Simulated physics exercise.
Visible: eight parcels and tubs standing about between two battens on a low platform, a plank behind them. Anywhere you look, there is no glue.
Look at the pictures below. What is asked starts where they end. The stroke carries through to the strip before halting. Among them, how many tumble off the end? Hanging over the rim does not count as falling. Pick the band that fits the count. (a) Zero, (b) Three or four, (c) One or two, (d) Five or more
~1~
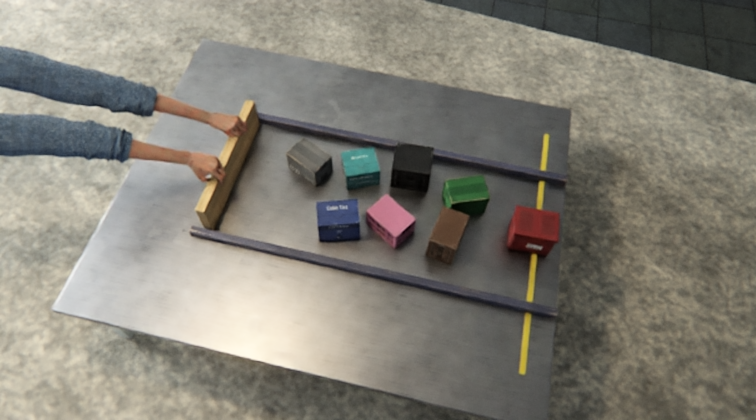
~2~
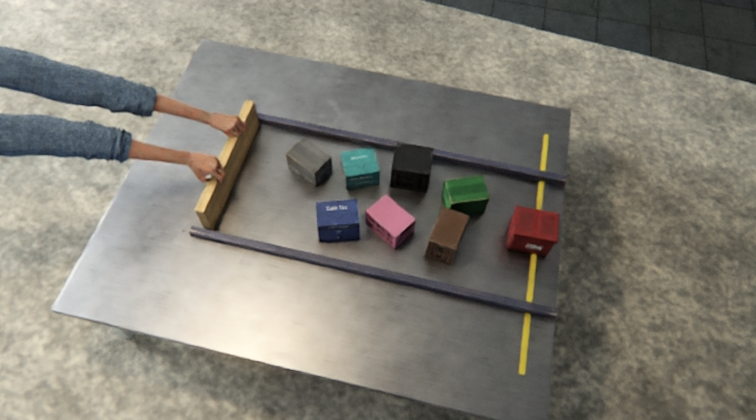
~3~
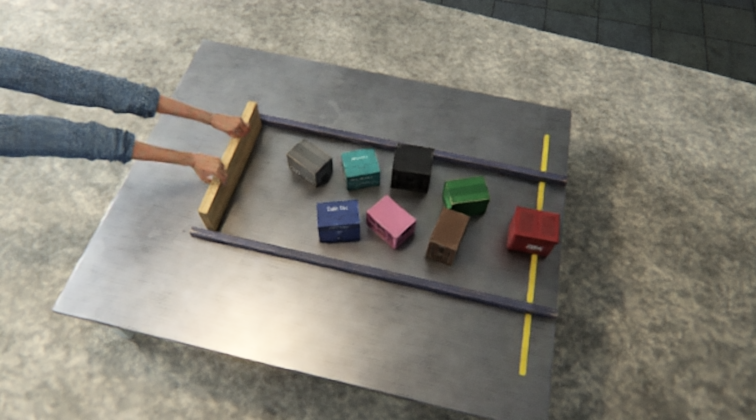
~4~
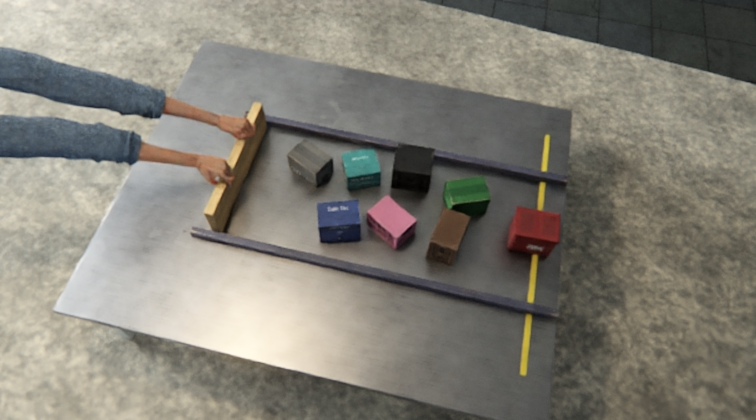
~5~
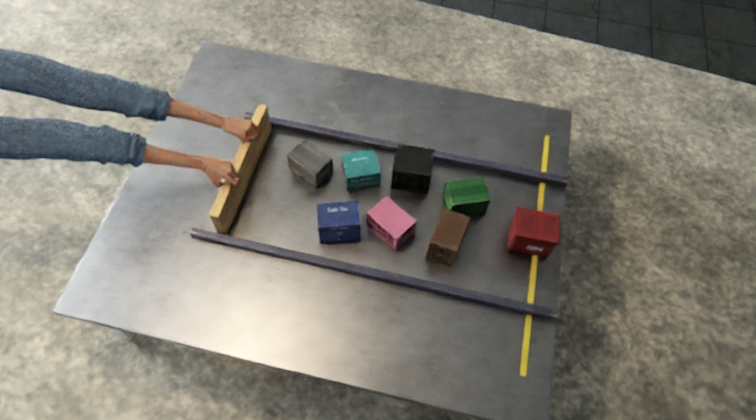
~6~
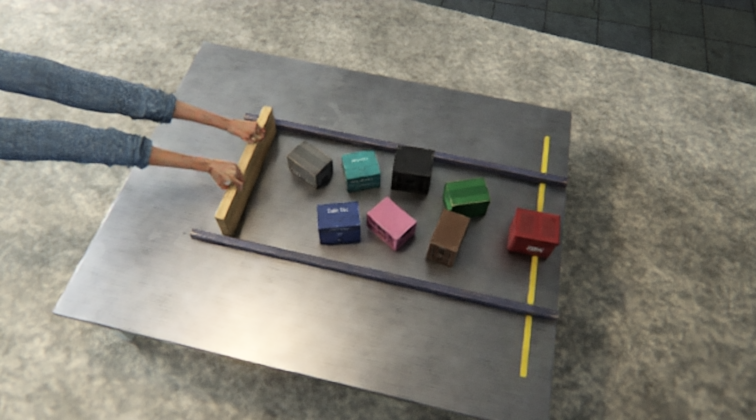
(d) Five or more.
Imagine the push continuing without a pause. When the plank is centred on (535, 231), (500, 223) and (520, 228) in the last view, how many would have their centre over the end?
First 5, then 4, finally 5.
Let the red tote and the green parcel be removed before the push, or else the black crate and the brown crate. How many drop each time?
The counts would be 3 and 3.
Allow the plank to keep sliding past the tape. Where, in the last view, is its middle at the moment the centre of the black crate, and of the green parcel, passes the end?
First near (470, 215), second near (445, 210).
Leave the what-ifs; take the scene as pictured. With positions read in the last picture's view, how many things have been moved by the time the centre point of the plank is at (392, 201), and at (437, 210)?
At first I count 8, and then 8.
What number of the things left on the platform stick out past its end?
The total would be 3.
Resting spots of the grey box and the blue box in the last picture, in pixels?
Final positions - grey box around (562, 212), blue box around (558, 281).
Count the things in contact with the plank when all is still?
The figure is 3.
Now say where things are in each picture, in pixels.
The first picture shows red tote (532, 232); green parcel (465, 197); brown crate (447, 236); plank (230, 164); tape (536, 239).
The second picture shows green parcel (465, 197); grey box (310, 162).
The third picture shows brown crate (447, 237); plank (233, 165).
The fourth picture shows red tote (533, 233); pink crate (391, 222).
The fifth picture shows green parcel (466, 198); black crate (413, 169).
The sixth picture shows red tote (533, 234); green parcel (466, 199); brown crate (448, 238); plank (248, 170); tape (537, 242).
Soon after, none off yet; red tote at rest near (533, 234); green parcel at rest near (466, 199); brown crate at rest near (448, 238).
Then, none off yet; red tote moved about its own width near (565, 254); green parcel moved well along near (537, 220); brown crate moved about its own width near (501, 245).
Further on, two off so far; red tote on the ground near (608, 324); green parcel on the ground near (581, 258); brown crate moved well along near (572, 241).
At rest, the number that fall off is five or more; fallen, turquoise box, black crate, brown crate, green parcel and red tote.
